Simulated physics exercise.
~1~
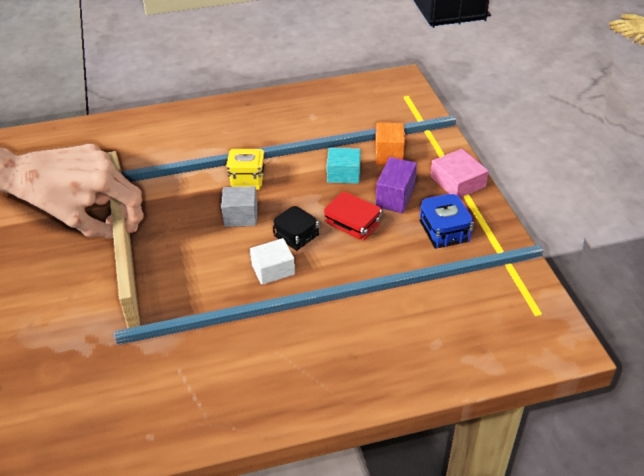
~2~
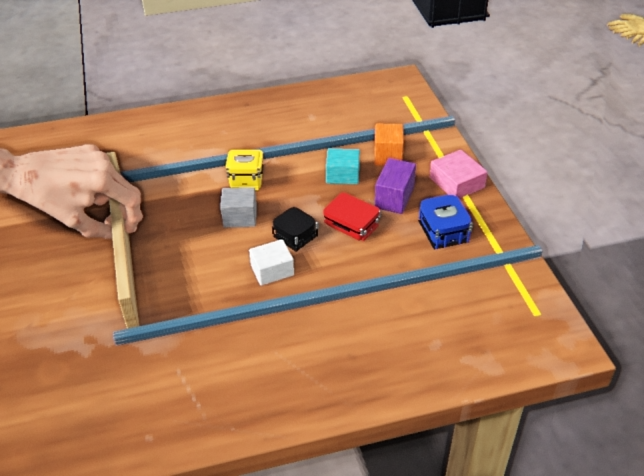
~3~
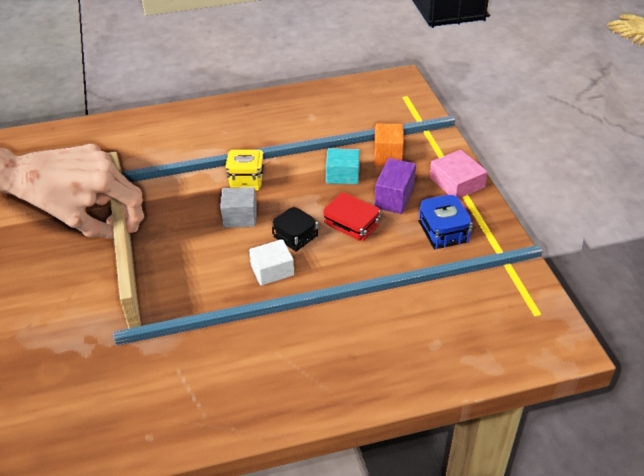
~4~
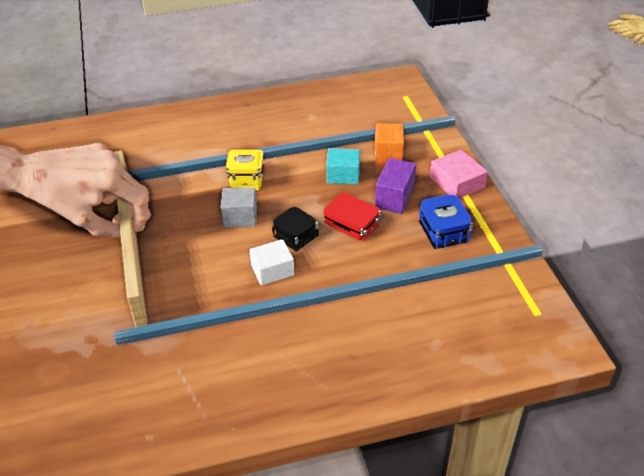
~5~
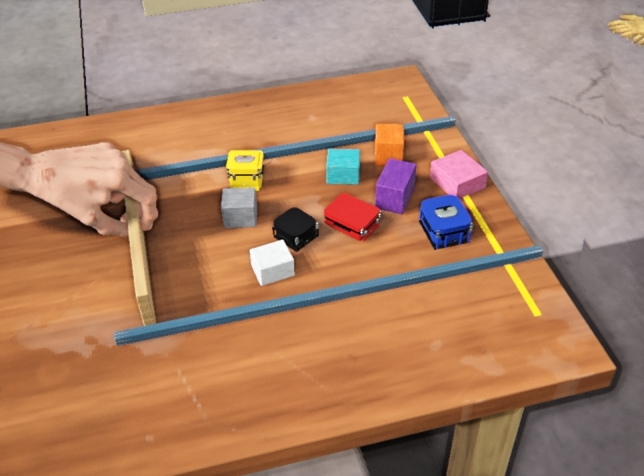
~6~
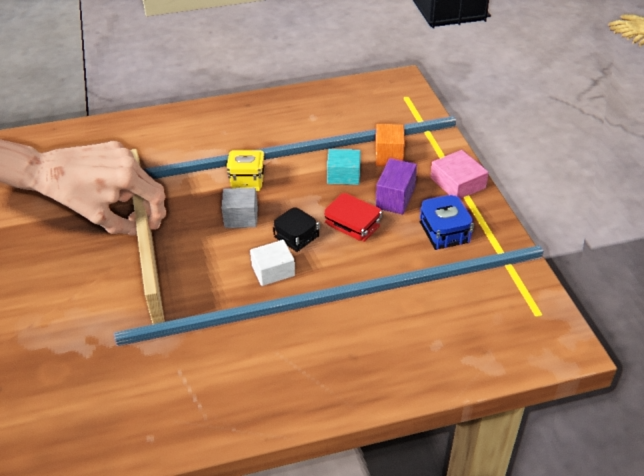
On a wooden tabletop, a hand sliding an upright board slightly right between blue rails, the scattered colourful blocks and cases staying still.
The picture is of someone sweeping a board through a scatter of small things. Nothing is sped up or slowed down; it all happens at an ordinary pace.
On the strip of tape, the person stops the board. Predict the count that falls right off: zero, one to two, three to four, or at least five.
The count is at least five.
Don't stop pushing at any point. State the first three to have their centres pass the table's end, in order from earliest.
The pink block goes first, followed by the purple block and then the blue case.
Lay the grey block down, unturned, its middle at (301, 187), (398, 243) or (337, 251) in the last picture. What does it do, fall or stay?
In order, it holds its place; goes down; goes down.
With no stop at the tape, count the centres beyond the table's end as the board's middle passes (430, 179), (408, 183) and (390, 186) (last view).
Respectively 1, 1 and 0.
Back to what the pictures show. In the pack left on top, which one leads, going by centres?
Turquoise block.
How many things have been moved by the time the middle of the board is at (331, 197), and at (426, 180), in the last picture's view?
Note: First position 7; second position 10.
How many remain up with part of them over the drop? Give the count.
That adds up to 1.
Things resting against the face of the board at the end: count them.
I count 4 of them.
A little later, none off yet; pink block at rest near (459, 175); blue case at rest near (446, 222); orange block at rest near (390, 145).
Next, none off yet; pink block shifted a little near (467, 170); blue case shifted a little near (468, 222); orange block moving near (395, 142).
When it is over, the number that fall off is five or more; down, red case, purple block, orange block, blue case and pink block.
